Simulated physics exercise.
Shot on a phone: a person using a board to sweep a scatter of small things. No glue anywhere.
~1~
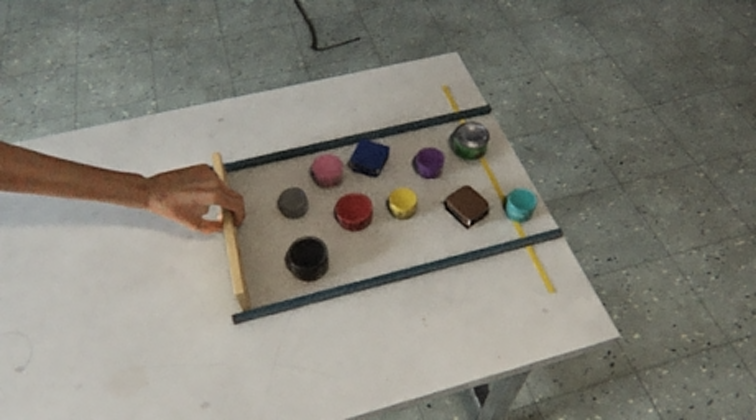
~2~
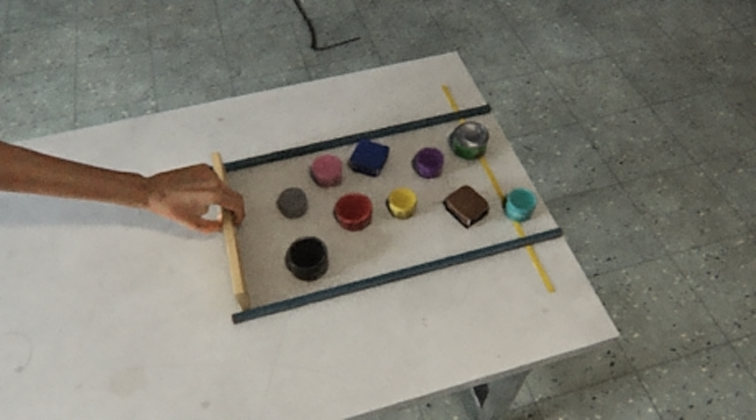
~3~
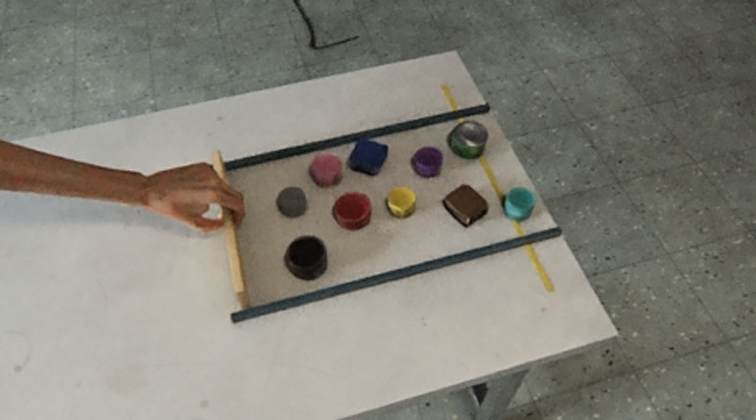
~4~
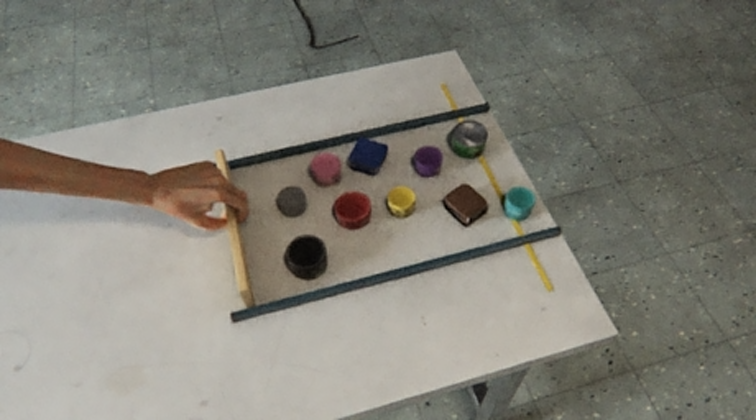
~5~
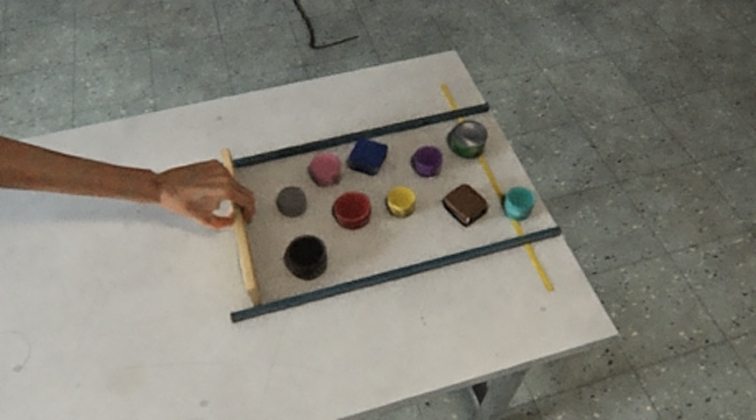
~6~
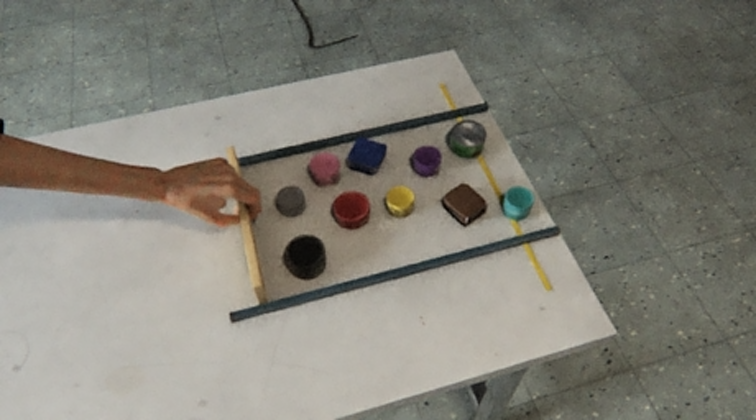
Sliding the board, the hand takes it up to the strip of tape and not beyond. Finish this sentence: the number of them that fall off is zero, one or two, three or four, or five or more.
The number of them that fall off is five or more.
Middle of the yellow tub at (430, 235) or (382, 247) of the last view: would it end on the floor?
Order of tries: Off, off.
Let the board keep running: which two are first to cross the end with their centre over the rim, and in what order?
Order, earliest first: Green pot, turquoise tub.
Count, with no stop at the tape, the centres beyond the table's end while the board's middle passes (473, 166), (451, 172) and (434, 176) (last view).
First 2, then 0, finally 0.
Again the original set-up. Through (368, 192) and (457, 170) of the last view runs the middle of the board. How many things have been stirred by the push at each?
At that stage 6; at the next, 10.
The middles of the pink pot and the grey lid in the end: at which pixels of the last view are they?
Okay, so first (484, 131), and next (493, 152).
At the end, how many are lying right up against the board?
It's touching 4 at the end.
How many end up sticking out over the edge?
The overhang total is 0.
A little later, none off yet; turquoise tub at rest near (518, 204); green pot at rest near (468, 140); brown case at rest near (464, 205).
Next, none off yet; turquoise tub shifted about its own width near (539, 204); green pot shifted about its own width near (500, 135); brown case shifted about its own width near (506, 195).
When it is over, the number that fall off is five or more; down, blue case, yellow tub, purple pot, brown case, green pot and turquoise tub.
